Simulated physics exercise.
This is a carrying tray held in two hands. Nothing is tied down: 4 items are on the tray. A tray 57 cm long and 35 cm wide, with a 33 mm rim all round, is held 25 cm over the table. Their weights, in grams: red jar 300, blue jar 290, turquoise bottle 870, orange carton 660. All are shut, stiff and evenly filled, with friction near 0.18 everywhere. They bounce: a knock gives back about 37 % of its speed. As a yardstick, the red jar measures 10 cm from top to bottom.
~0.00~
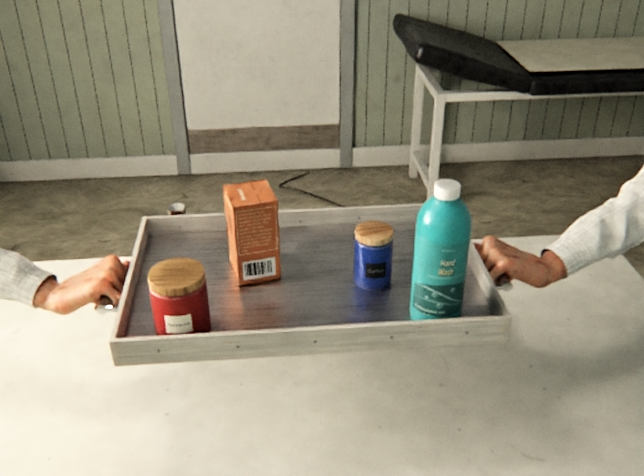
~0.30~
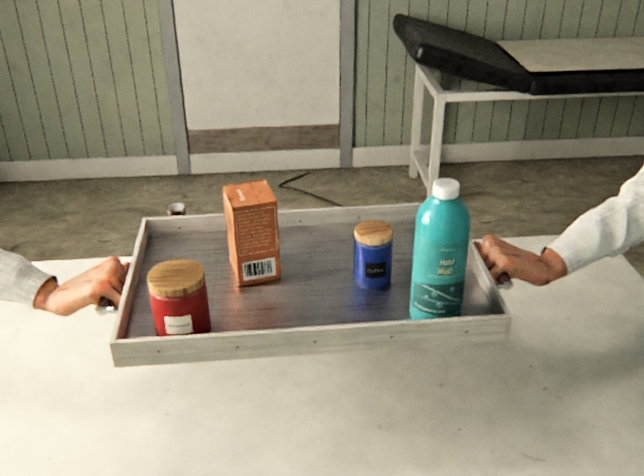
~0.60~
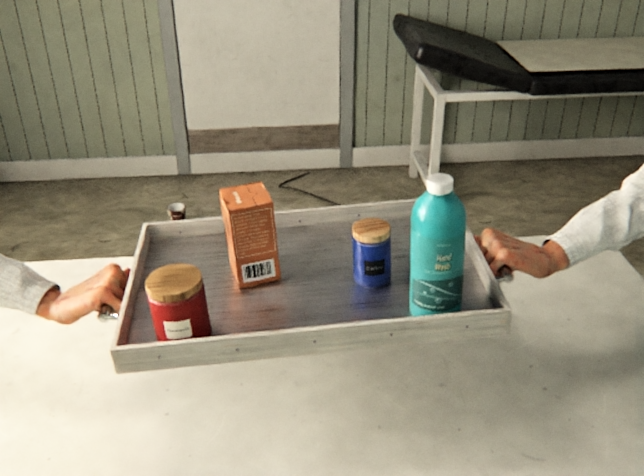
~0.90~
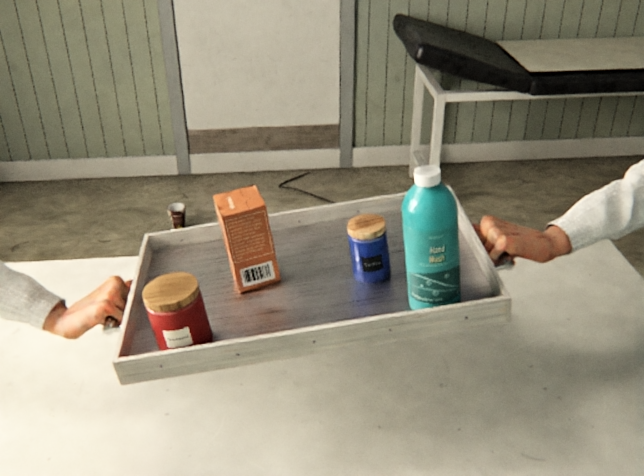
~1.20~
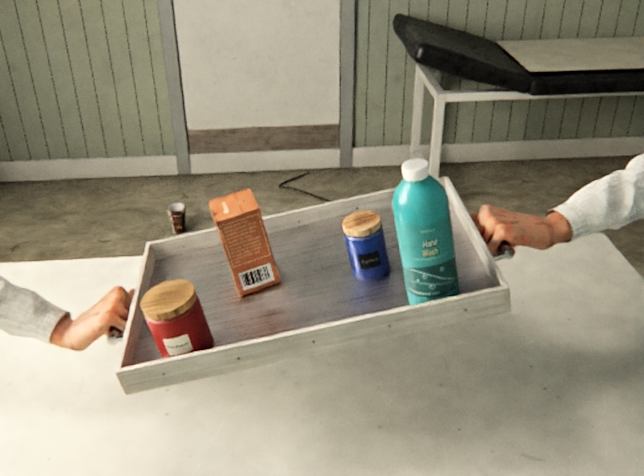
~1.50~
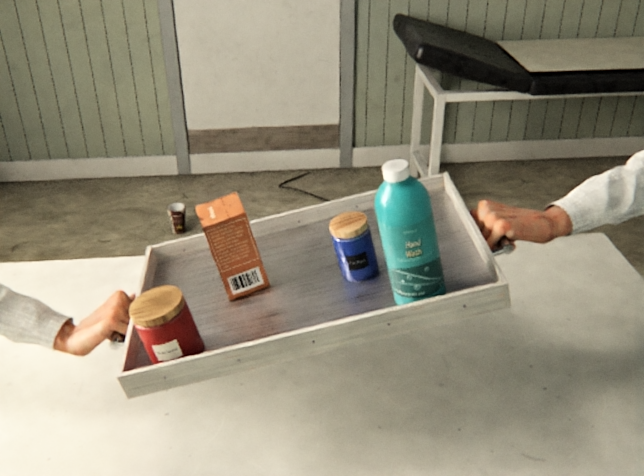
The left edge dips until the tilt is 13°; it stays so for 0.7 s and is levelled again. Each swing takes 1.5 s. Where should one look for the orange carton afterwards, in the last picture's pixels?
Resting place of the orange carton: (154, 239).
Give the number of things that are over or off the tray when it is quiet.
0 of them.
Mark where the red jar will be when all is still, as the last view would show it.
Near (148, 303).
After 1.80 s, tray at 13°, left edge down; orange carton moved 8 cm near (199, 255); turquoise bottle moved 8 cm; blue jar moved 8 cm.
After 2.10 s, tray at 13°, left edge down; orange carton moved 16 cm near (152, 268); turquoise bottle moved 19 cm; blue jar moved 18 cm.
After 2.40 s, tray at 13°, left edge down; orange carton moved 16 cm near (153, 269); blue jar moved 28 cm; turquoise bottle moved 34 cm.
In the end (4.3 s), not toppled but over 5 cm from the start, blue jar, turquoise bottle and orange carton; red jar under 5 cm from the start. At the end, from the last picture's camera, orange carton near (154, 239).
